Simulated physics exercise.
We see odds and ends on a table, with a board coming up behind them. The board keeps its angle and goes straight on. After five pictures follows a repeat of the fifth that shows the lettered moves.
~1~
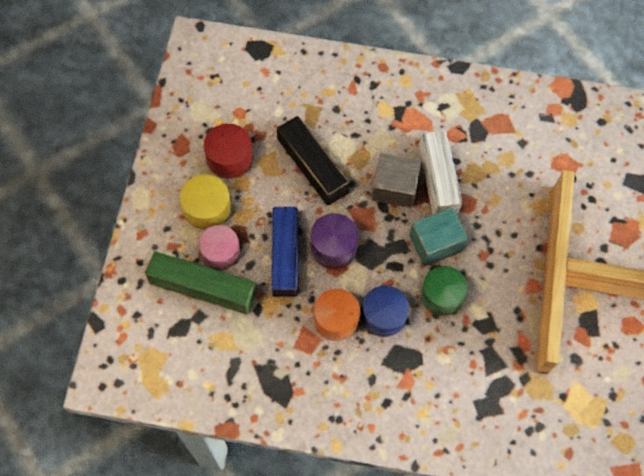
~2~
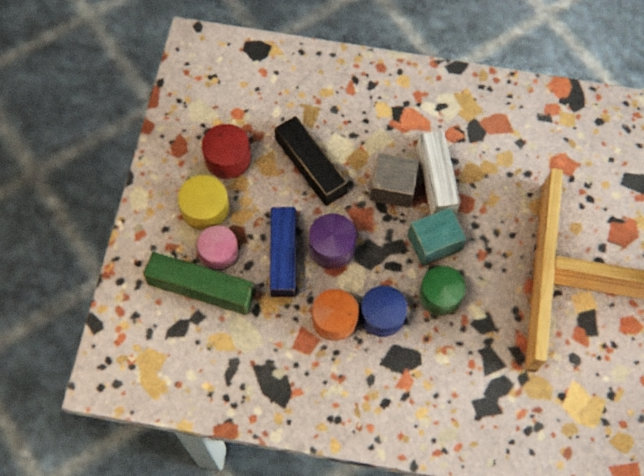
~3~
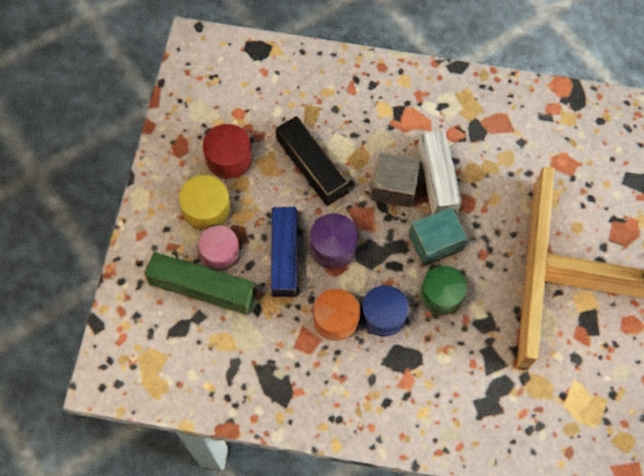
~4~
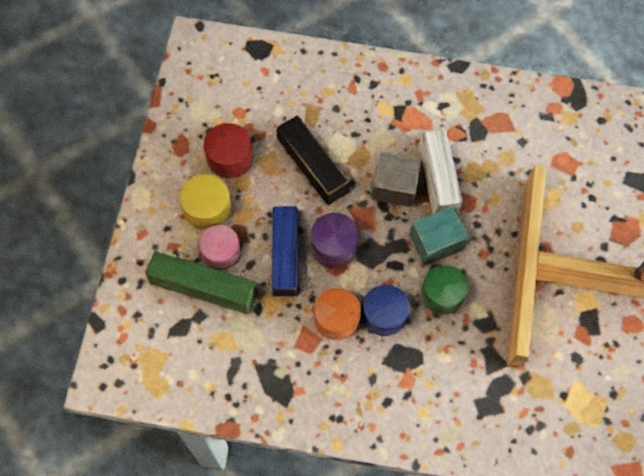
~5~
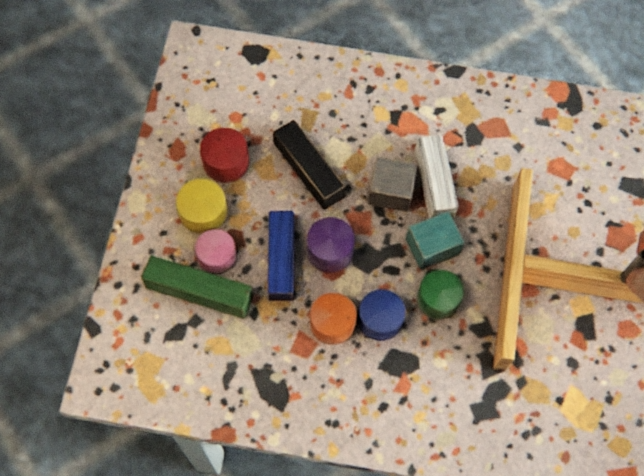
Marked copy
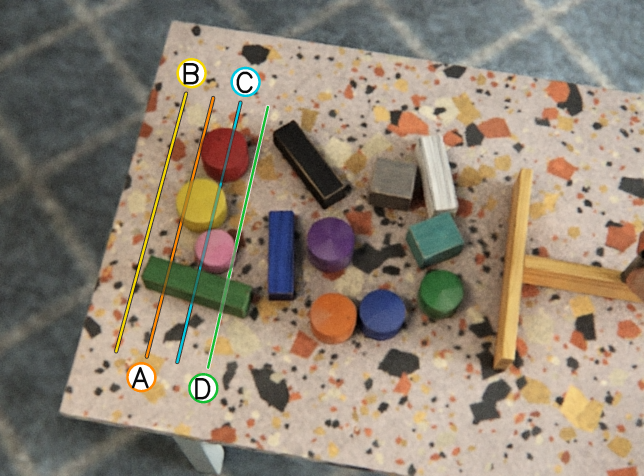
To begin with, coloured blocks and round pieces sit scattered on a speckled table, with an upright wooden board on a handle to their right. The board slides a short way left, narrowing the gap to the green and turquoise pieces, while all the pieces stay where they are, untouched.
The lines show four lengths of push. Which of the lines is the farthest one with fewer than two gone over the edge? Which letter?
D.
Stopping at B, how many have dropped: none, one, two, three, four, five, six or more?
In all, six or more.
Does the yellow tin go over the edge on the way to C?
By then, yes.
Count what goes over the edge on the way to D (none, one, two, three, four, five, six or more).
In all, none.
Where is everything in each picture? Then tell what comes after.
The first frame shows board (561, 262); green tin (443, 291); blue stick (285, 252).
The second frame shows board (550, 260); grey block (395, 180).
The third frame shows board (540, 258); black stick (312, 160).
The fourth frame shows board (532, 256); white stick (440, 173).
The fifth frame shows board (518, 259); turquoise block (434, 241); pink tin (216, 251); orange tin (333, 319).
On the marked copy, A at (182, 220); B at (153, 215); C at (211, 225); D at (240, 229).
Taking D. A third of the way, board (416, 242); orange tin (328, 321); blue tin (374, 319).
Two thirds of the way, board (317, 226); yellow tin (196, 202); red tin (209, 153).
When it is over, board (243, 213); red tin (139, 142); yellow tin (128, 192); none fallen.
As for the rest, A drops five; B drops seven; C drops three.
